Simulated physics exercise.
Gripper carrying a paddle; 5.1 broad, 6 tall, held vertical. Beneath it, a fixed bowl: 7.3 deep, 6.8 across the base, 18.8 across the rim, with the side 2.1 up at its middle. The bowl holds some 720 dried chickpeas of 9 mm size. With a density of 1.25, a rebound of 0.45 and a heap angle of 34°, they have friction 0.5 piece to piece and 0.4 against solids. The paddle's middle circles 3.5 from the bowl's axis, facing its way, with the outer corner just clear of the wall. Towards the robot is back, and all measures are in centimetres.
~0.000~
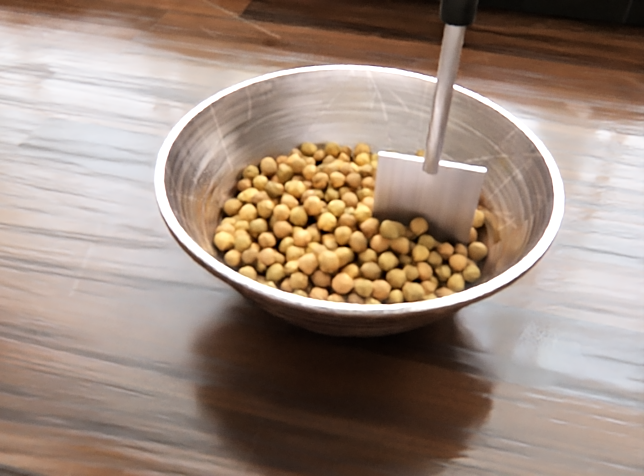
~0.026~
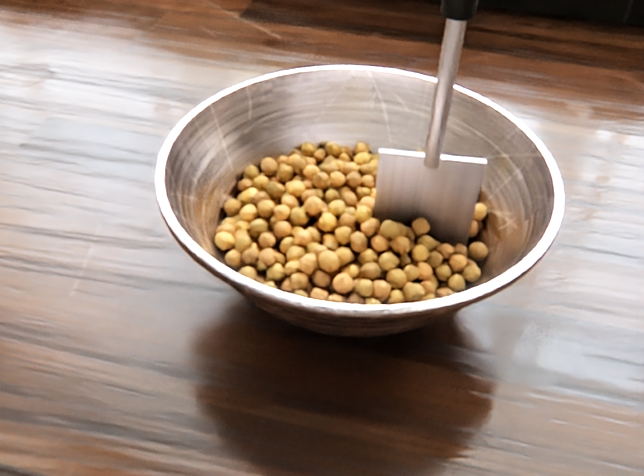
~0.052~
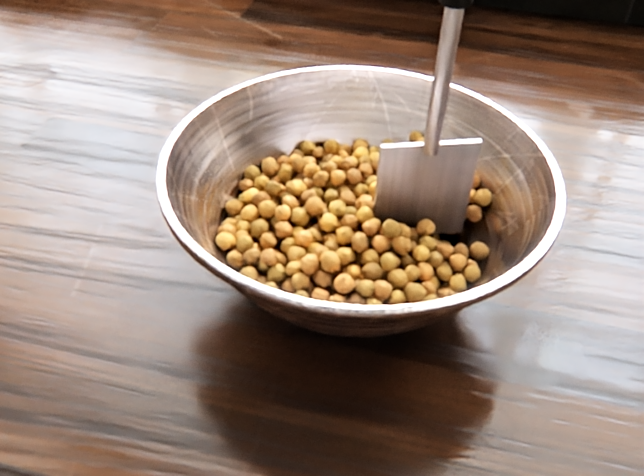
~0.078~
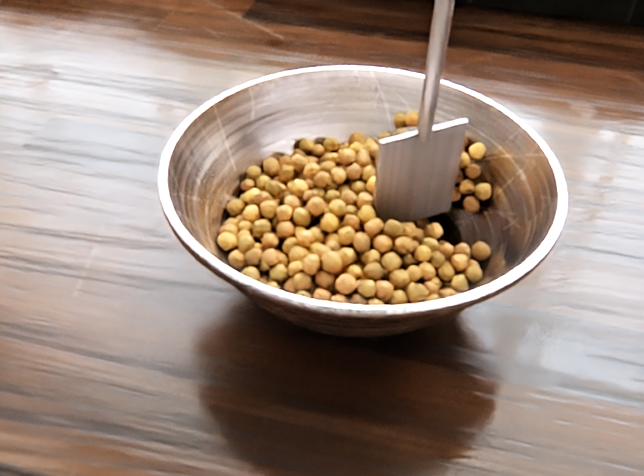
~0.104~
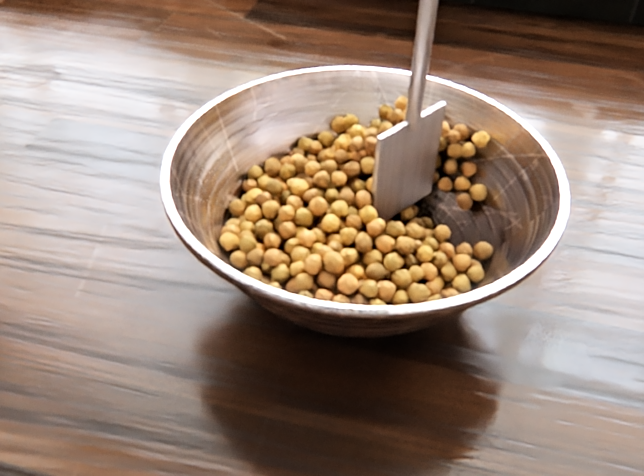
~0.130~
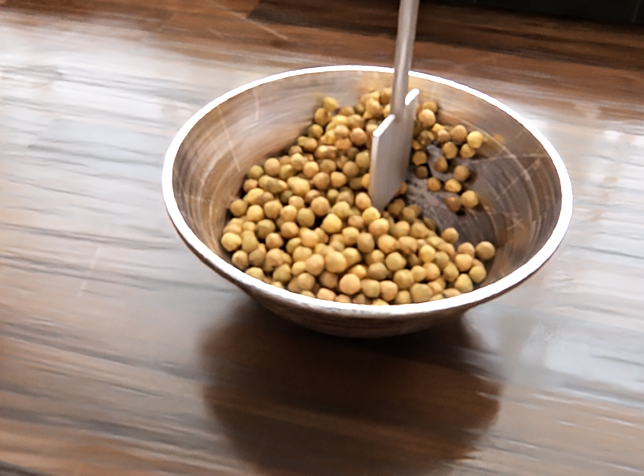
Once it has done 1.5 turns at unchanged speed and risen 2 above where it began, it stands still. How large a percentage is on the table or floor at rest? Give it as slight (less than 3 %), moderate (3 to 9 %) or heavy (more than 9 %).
It is moderate.
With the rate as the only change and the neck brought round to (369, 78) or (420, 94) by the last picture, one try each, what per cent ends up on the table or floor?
Near 15 in a hundred for the first and near 0 in a hundred for the second.
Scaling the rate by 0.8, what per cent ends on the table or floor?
Close to 0 in a hundred.
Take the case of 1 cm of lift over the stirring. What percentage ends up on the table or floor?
Estimate: Close to 10 %.
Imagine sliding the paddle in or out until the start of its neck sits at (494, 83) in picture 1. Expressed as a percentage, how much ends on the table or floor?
About 0 %.
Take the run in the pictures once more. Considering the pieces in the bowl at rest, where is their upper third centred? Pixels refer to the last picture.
Roughly at pixel (370, 221).
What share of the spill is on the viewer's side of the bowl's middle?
About 80 per cent.
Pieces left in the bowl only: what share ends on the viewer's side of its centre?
I'd put it at roughly 50 per cent.
By 0.39 s, 256° round, highest piece 9 above the table; 696 in the bowl, 8 on the table or floor, 12 in flight or on the tool.
By 0.66 s, 76° round, highest piece 7 above the table; 678 in the bowl, 38 on the table or floor.
By 0.99 s, 180° round, highest piece 6 above the table; 678 in the bowl, 38 on the table or floor.
By 1.69 s, 180° round, highest piece 6 above the table; 678 in the bowl, 38 on the table or floor.
Final count, 678 in the bowl, 38 on the table or floor. That is 5 % on the table or floor.
